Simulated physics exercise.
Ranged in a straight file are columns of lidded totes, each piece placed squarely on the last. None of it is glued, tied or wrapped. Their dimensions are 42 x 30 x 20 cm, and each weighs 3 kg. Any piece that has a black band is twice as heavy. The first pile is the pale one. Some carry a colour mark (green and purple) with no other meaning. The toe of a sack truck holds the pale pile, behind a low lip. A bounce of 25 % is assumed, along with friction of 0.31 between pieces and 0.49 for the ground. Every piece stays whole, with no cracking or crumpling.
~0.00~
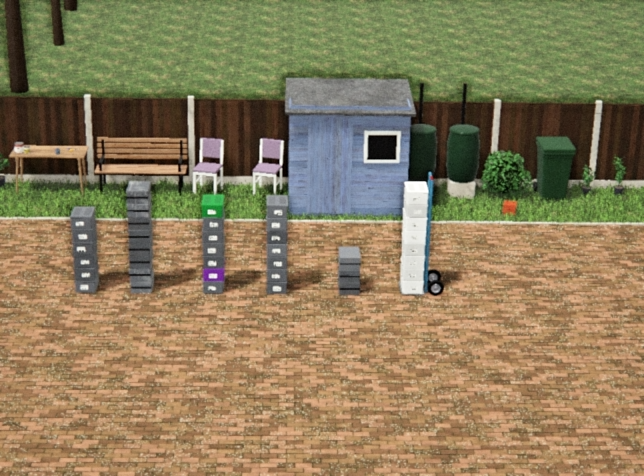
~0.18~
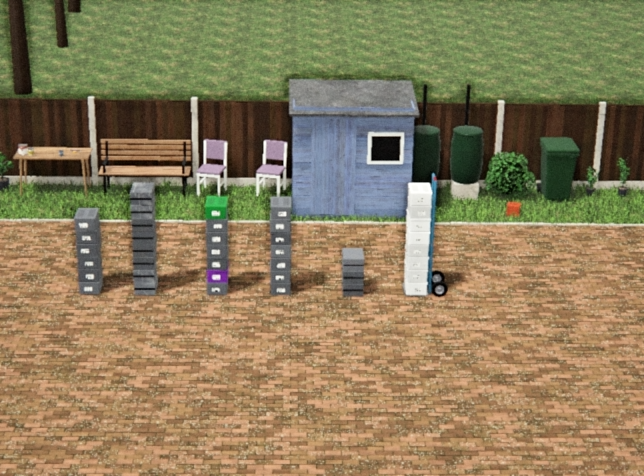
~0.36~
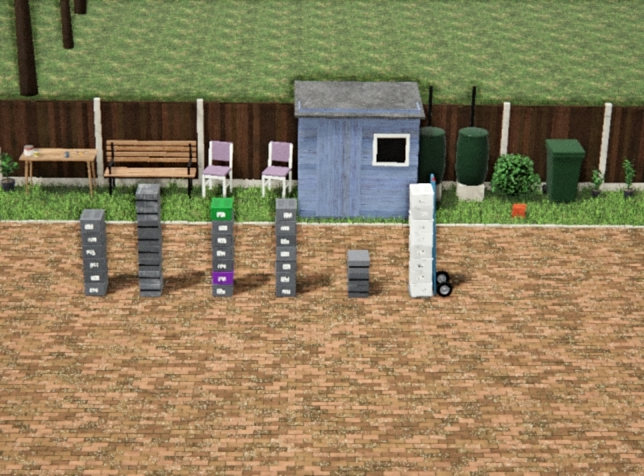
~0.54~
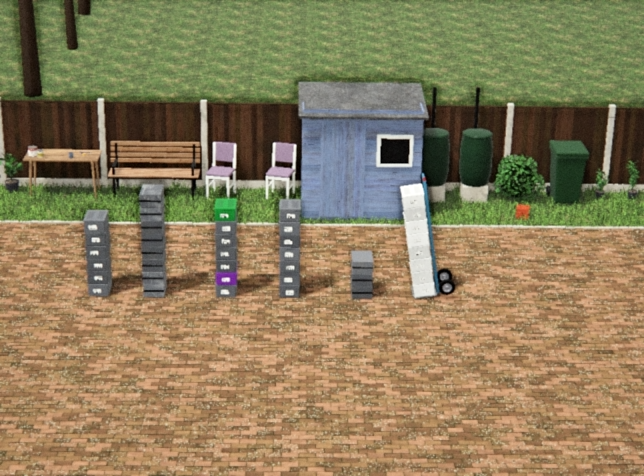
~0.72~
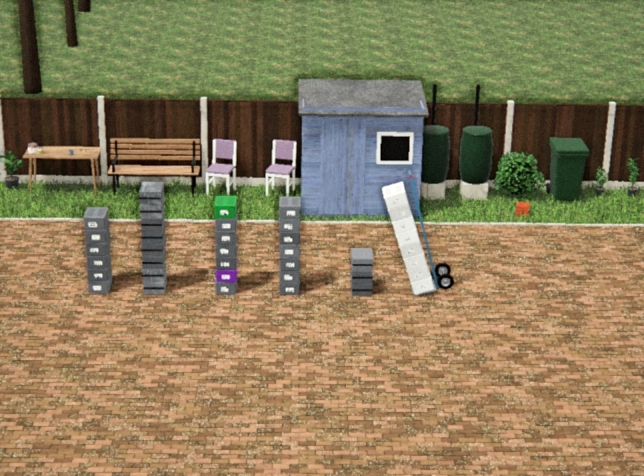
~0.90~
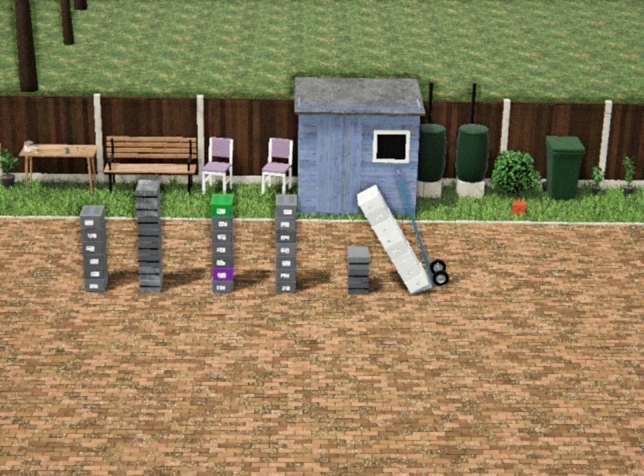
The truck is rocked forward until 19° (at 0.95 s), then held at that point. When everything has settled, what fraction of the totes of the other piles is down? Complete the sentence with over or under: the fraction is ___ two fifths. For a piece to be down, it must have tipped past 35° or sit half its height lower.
The fraction is under two fifths.
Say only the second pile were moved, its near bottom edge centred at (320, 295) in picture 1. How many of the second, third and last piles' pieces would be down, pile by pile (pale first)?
Pile tally - second: 0, third: 0, last: 0.
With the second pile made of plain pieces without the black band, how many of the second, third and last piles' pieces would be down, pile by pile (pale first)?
Second 2, third 0, last 0.
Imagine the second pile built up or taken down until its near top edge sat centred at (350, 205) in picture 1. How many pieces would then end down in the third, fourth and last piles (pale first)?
The tally would be third 5, then fourth 4, then last 0.
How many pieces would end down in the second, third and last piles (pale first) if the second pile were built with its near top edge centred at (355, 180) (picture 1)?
The tally would be second 9, then third 6, then last 5.
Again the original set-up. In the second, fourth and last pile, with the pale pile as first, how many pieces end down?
Pieces by pile: Second 1, fourth 0, last 0.
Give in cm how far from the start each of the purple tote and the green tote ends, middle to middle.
Purple: About 0 cm, green: About 0 cm.
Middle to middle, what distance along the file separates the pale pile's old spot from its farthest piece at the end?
Roughly 170 cm.
After 1.12 s, 8 of the pale pile down; none of the 31 other totes down.
After 1.60 s, 8 of the pale pile down; none of the 31 other totes down, 8 disturbed.
At rest (4.8 s), 7 of the pale pile down; 1 of the 31 other totes down; green tote unmoved; purple tote unmoved. That is 3 per cent. As the last picture would show them, middles, green tote near (222, 206), purple tote near (223, 269).
